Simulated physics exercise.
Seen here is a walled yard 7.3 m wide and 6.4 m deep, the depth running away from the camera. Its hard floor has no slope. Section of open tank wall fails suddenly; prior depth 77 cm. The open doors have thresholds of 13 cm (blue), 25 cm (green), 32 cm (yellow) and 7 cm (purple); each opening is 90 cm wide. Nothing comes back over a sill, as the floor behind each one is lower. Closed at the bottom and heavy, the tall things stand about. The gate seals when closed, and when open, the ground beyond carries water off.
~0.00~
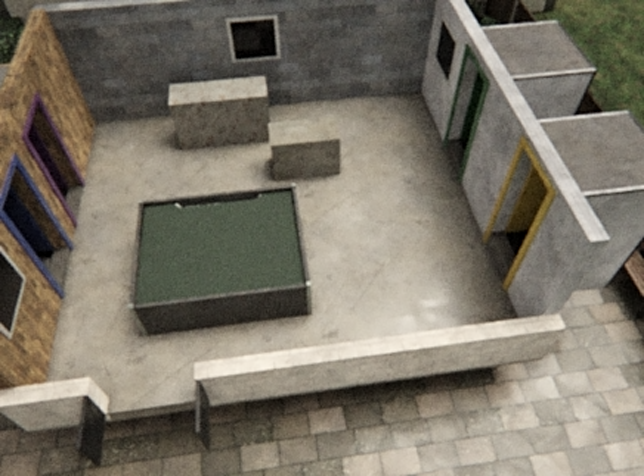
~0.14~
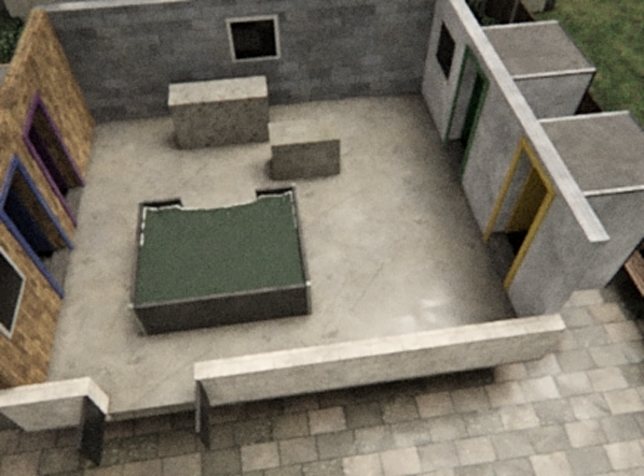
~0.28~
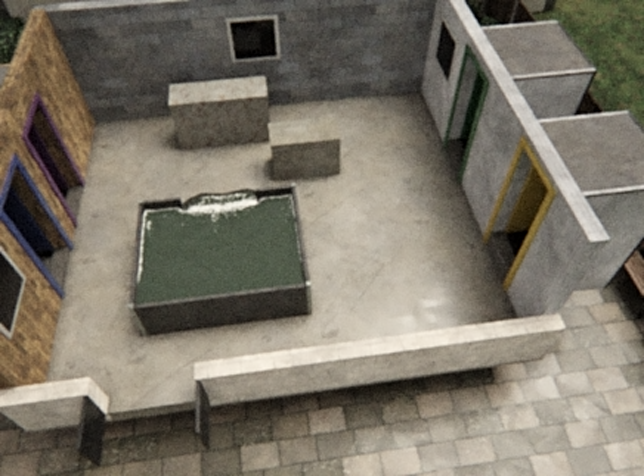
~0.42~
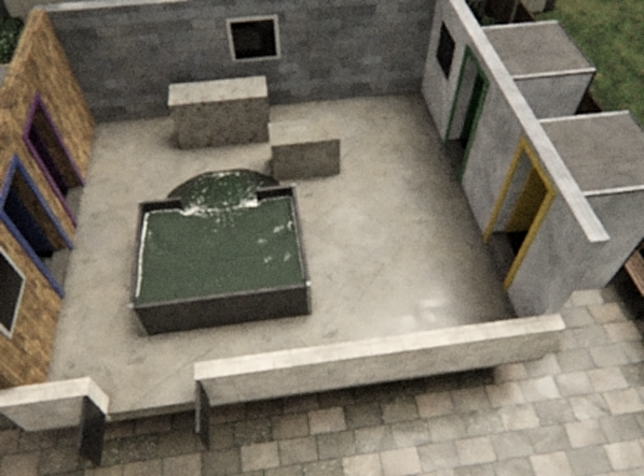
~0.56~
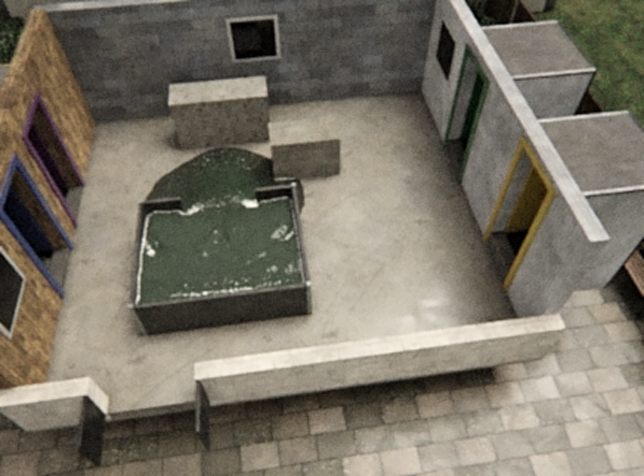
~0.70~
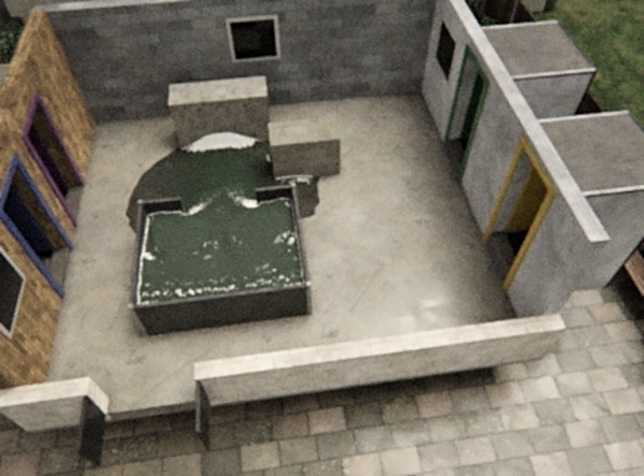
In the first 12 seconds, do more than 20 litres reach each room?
Result: The blue door lets in less than the limit; the green door lets in less than the limit; the yellow door lets in less than the limit; the purple door lets in more than the limit.
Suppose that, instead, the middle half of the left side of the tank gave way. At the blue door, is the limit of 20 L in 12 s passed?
Blue: Exceeds.
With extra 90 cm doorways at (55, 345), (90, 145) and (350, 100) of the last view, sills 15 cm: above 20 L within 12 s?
The first one doesn't reach it, the second one exceeds it, and the third one doesn't reach it.
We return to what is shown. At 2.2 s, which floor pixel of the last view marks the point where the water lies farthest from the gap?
Near (394, 96).
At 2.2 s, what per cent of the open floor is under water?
I'd say around 40 % is wet.
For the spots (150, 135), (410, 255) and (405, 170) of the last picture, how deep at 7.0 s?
First spot near 11 cm, second near 5 cm, third near 6 cm.
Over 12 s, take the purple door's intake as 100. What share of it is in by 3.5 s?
Share by then: ~ 5 %.
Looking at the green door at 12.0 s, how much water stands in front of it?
I'd put it at around 7.5 cm deep.
After 1.4 s water covers 25 % of the floor and is deepest (50 cm) near (247, 148); blue door not reached, green door not reached, yellow door not reached, purple door not reached.
After 2.2 s water covers 40 % of the floor and is deepest (42 cm) near (95, 125); blue door not reached, green door not reached, yellow door not reached, purple door 3 cm at the sill, 0 L in.
After 3.5 s water covers 55 % of the floor and is deepest (28 cm) near (222, 169); blue door 4 cm at the sill, 0 L in, green door 9 cm at the sill, 0 L in, yellow door not reached, purple door 17 cm at the sill, 12 L in.
After 7.0 s water covers 85 % of the floor and is deepest (18 cm) near (429, 124); blue door 7 cm at the sill, 0 L in, green door 11 cm at the sill, 0 L in, yellow door 6 cm at the sill, 0 L in, purple door 15 cm at the sill, 140 L in.
After 12.0 s water covers 100 % of the floor and is deepest (14 cm) near (68, 403); blue door 4 cm at the sill, 0 L in, green door 8 cm at the sill, 0 L in, yellow door 9 cm at the sill, 0 L in, purple door 8 cm at the sill, 194 L in.
